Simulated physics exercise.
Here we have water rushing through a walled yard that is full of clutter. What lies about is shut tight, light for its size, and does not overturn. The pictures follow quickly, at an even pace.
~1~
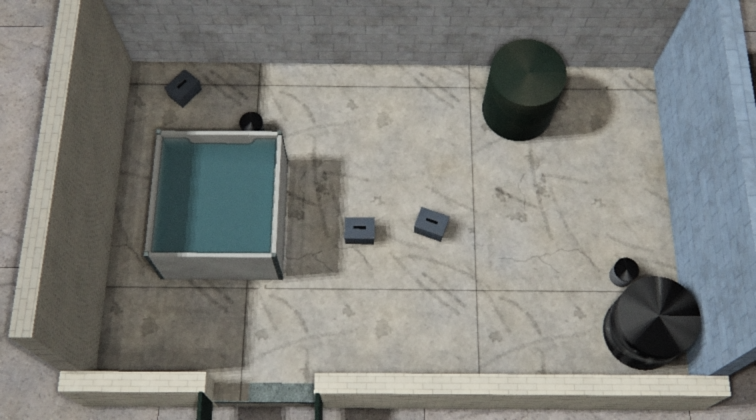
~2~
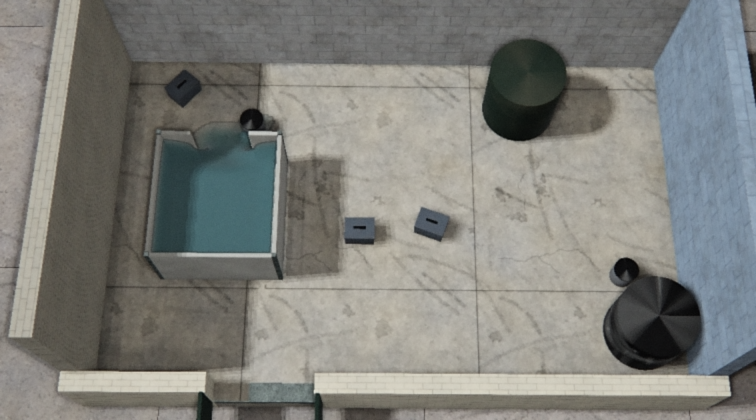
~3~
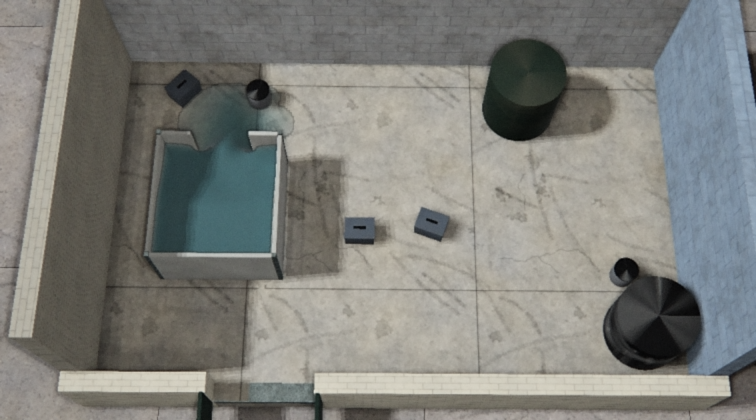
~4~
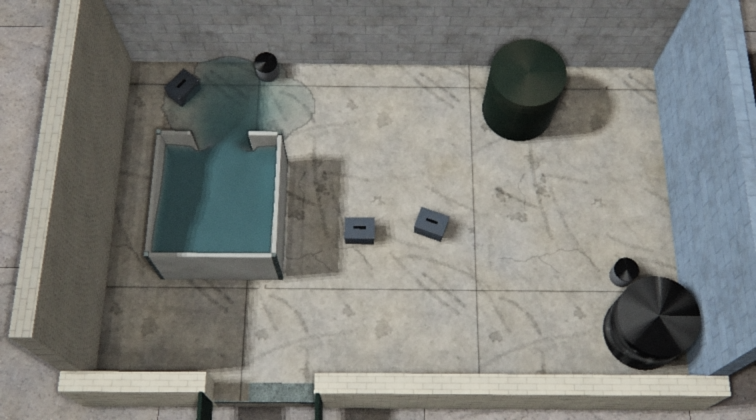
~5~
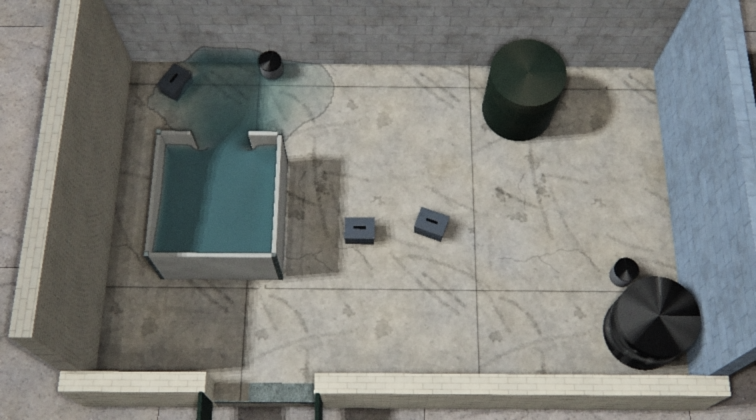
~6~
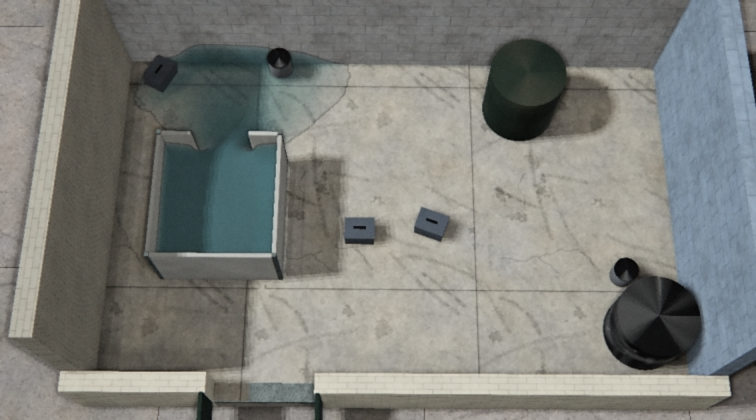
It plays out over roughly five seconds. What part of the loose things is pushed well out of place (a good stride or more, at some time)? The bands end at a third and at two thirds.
It is between one and two thirds.
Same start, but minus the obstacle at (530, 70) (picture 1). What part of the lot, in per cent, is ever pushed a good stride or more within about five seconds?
Roughly 40 per cent.
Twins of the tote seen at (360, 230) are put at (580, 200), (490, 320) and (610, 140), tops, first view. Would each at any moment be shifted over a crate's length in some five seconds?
In that order: Short of that, never so far, never so far.
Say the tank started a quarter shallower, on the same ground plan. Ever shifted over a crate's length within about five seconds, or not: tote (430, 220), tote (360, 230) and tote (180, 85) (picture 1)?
As listed: Under that, under that, swept aside.
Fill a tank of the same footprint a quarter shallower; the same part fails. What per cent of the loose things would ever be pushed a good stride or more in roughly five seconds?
I make it 40 per cent.
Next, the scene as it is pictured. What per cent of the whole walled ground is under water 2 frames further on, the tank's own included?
Roughly 20 per cent.
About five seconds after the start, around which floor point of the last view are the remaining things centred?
Around (471, 288).
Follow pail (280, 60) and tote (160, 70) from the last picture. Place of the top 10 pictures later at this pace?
Near (496, 166) and (151, 190).
A moment on, 2 of 5 are well off their spots; 2 afloat.
Next, 2 of 5 are well off their spots; 1 afloat.
Later, 2 of 5 are well off their spots; 1 afloat.
In the end, 3 of 5 are well off their spots, and 3 have been at some point; 2 afloat.
